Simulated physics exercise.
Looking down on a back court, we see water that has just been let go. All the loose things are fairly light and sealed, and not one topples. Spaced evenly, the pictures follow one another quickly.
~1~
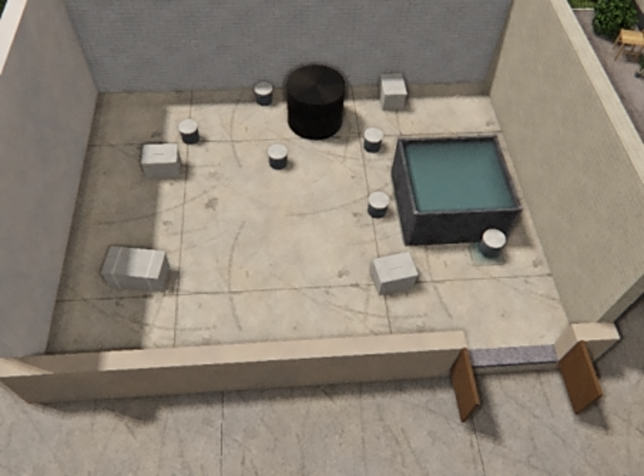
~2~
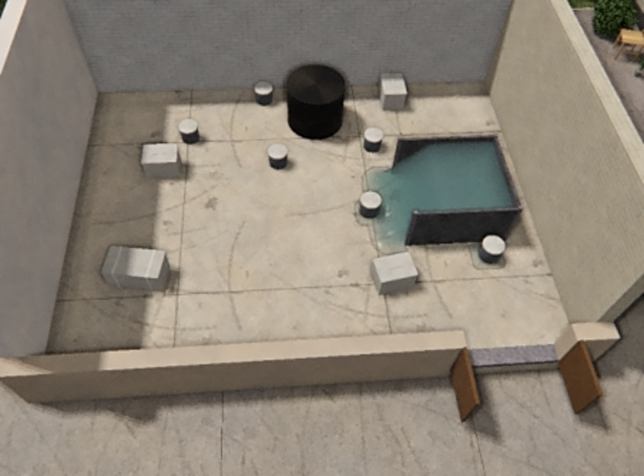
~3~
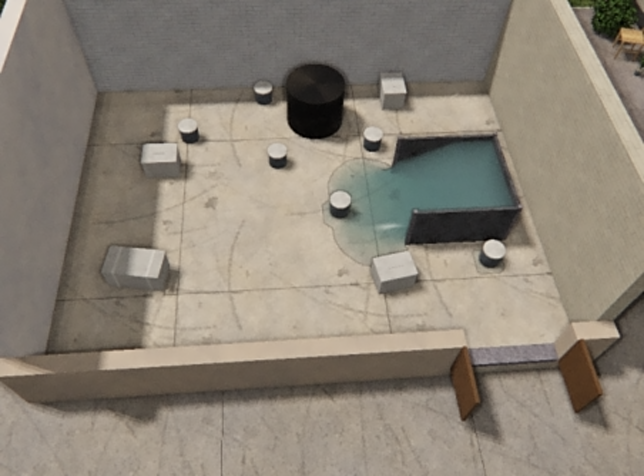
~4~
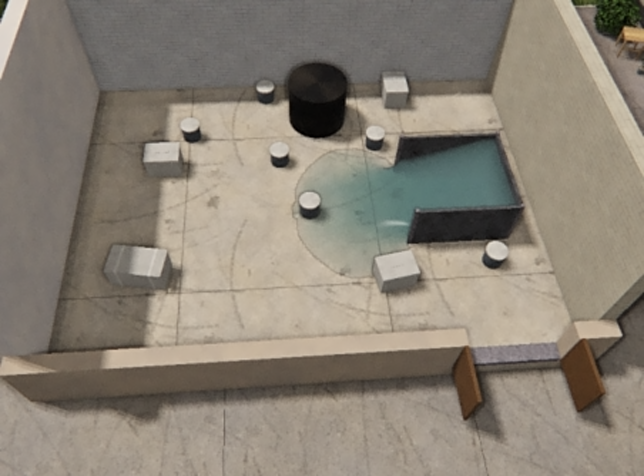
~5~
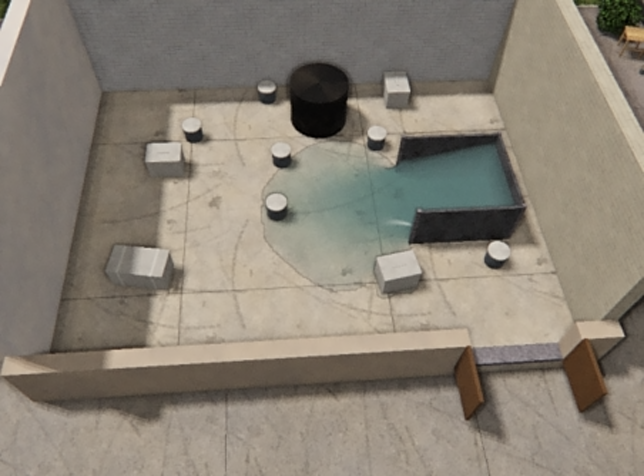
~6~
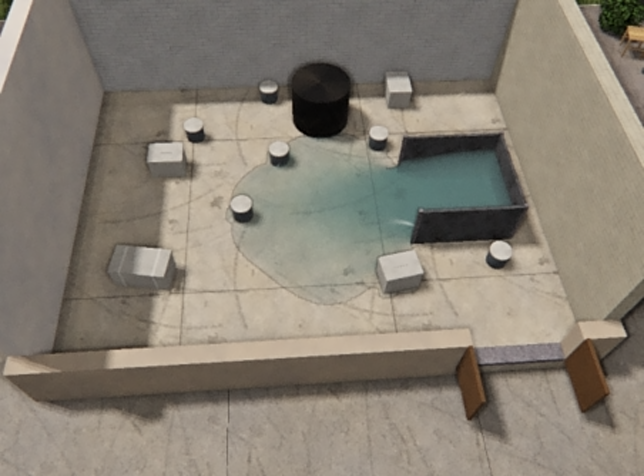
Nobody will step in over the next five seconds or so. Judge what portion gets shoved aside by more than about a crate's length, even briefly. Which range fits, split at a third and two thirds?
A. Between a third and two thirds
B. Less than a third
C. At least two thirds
(A) Between a third and two thirds.
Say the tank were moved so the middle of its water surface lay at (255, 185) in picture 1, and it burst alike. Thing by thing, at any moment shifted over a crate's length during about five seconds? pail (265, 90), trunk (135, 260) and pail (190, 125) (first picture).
First got that far, then got that far, then got that far.
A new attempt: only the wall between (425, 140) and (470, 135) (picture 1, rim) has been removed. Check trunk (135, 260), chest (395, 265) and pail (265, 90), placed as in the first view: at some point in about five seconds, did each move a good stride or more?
Taking them in order, less than that, less than that, displaced that much.
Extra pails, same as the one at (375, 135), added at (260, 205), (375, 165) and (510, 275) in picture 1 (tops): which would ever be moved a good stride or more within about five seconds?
Result by item: Gets dislodged / gets dislodged / stays where it is.
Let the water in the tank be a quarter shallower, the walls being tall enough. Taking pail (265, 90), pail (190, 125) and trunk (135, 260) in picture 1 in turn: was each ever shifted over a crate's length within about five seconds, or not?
Item by item: Missed the mark, then cleared the mark, then cleared the mark.
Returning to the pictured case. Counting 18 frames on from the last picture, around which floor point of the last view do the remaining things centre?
In the last view, somewhere about (254, 171).
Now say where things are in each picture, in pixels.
The first picture shows a pail at (379, 200), on the bottom; a pail at (495, 238) rests on the ground; 0 of 10 have shifted.
The second picture shows a pail at (371, 200) rests on the ground, close to its start; a pail at (494, 245), on the bottom, close to its start; 2 of 10 have shifted.
The third picture shows a pail at (341, 199) rests on the ground, a stride from its start; a pail at (495, 249) rests on the ground, close to its start; 2 of 10 have shifted.
The fourth picture shows a pail at (310, 200), on the bottom, a stride from its start; a pail at (497, 250) rests on the ground, close to its start; 2 of 10 have shifted.
The fifth picture shows a pail at (276, 202) rests on the ground, far from its start; a pail at (499, 250) rests on the ground, close to its start; 2 of 10 have shifted.
The sixth picture shows a pail at (241, 204), on the bottom, far from its start; a pail at (501, 250) rests on the ground, close to its start; 3 of 10 have shifted.
A moment on, 2 of 10 are well off their spots; 0 afloat.
Next, 5 of 10 are well off their spots; 4 afloat.
Later, 5 of 10 are well off their spots; 5 afloat.
In the end, 5 of 10 are well off their spots, and 5 have been at some point; 5 afloat.
